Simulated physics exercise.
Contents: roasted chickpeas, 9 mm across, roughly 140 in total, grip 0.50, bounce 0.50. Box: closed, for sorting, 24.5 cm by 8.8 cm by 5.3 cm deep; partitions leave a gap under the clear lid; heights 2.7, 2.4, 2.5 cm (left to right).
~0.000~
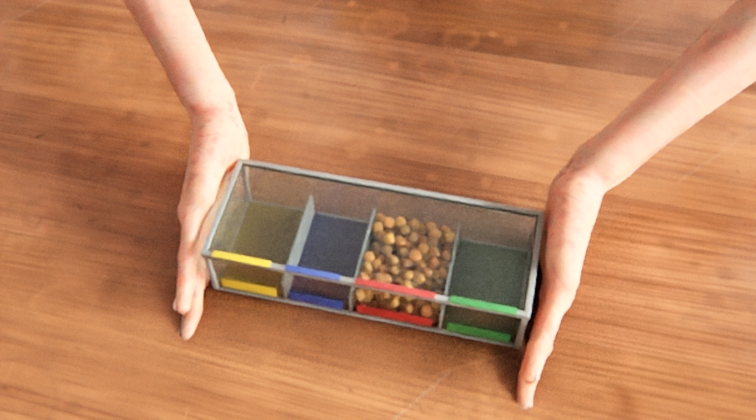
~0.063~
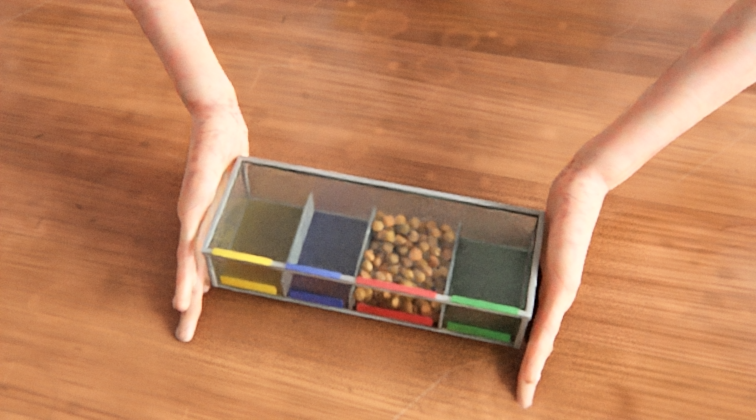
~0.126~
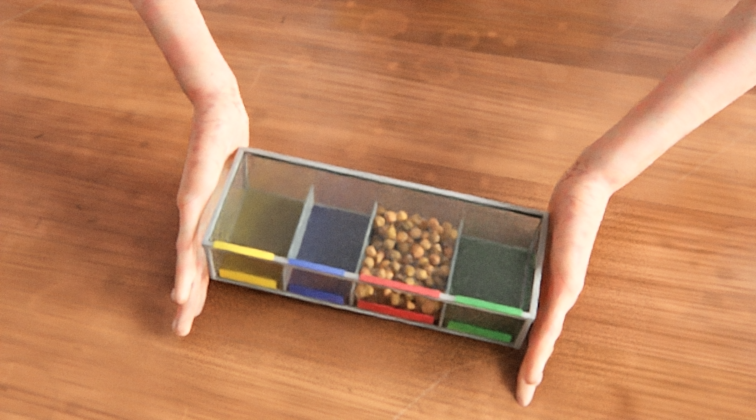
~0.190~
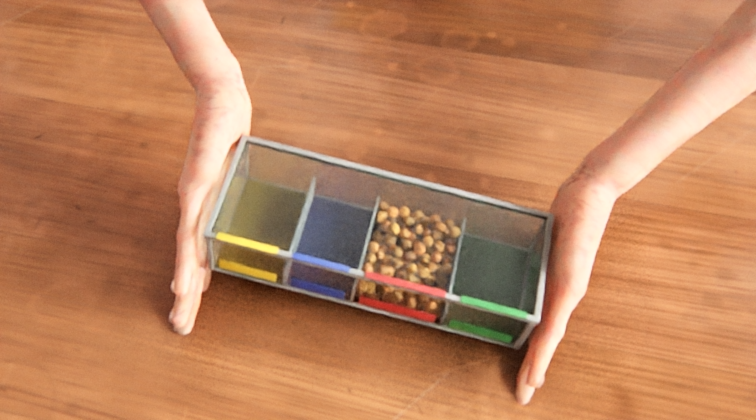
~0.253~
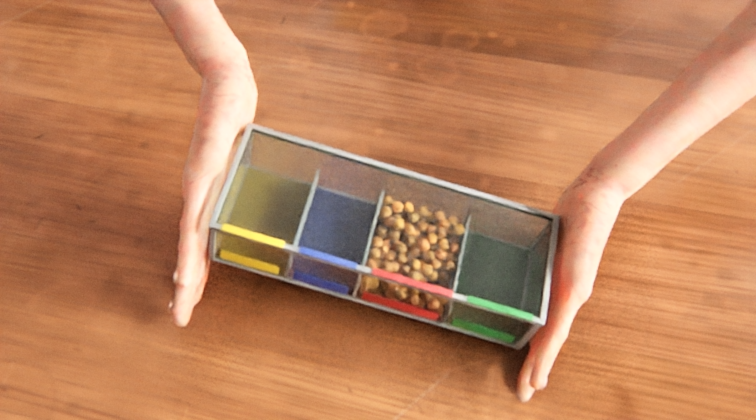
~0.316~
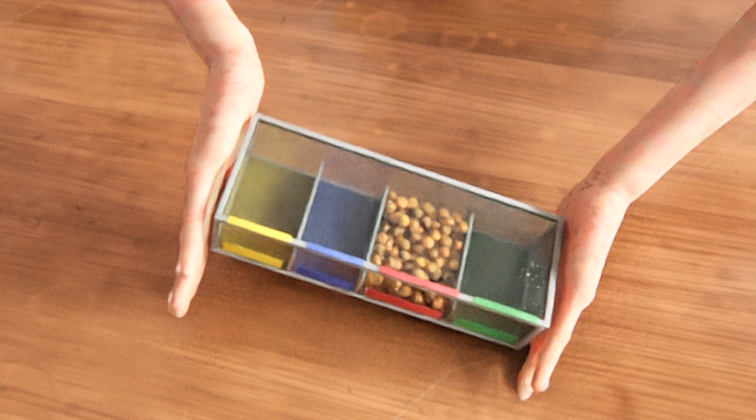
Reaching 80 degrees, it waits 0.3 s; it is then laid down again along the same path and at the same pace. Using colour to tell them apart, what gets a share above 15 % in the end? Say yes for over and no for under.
Red compartment: Yes; blue compartment: No; green compartment: Yes; yellow compartment: No.
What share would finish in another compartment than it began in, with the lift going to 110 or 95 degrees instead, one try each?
About 100 and 80 per cent.
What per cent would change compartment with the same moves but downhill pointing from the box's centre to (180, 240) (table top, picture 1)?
About 40 per cent.
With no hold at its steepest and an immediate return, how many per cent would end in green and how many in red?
Then green keeps 35% and red keeps 65%.
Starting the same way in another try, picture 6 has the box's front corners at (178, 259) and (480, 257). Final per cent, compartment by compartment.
You'd see red at 40 percent, blue at 10, green at 0 and yellow at 50 percent.
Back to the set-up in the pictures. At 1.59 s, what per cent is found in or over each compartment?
You'd find red at 70, blue at 0, green at 30 and yellow at 0 per cent.
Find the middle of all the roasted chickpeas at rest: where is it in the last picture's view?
I'd say roughly (439, 290).
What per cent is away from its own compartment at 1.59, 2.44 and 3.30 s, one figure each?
Sequence: 30 / 40 / 40.
After 1.59 s, tilt 80 degrees; red 70 %, green 30 %.
After 2.44 s, tilt 40 degrees; red 60 %, green 40 %.
Then, at 3.30 s, tilt 0 degrees; red 60 %, green 40 %.
At rest (3.8 s), red 60 %, blue 0 %, green 40 %, yellow 0 %.
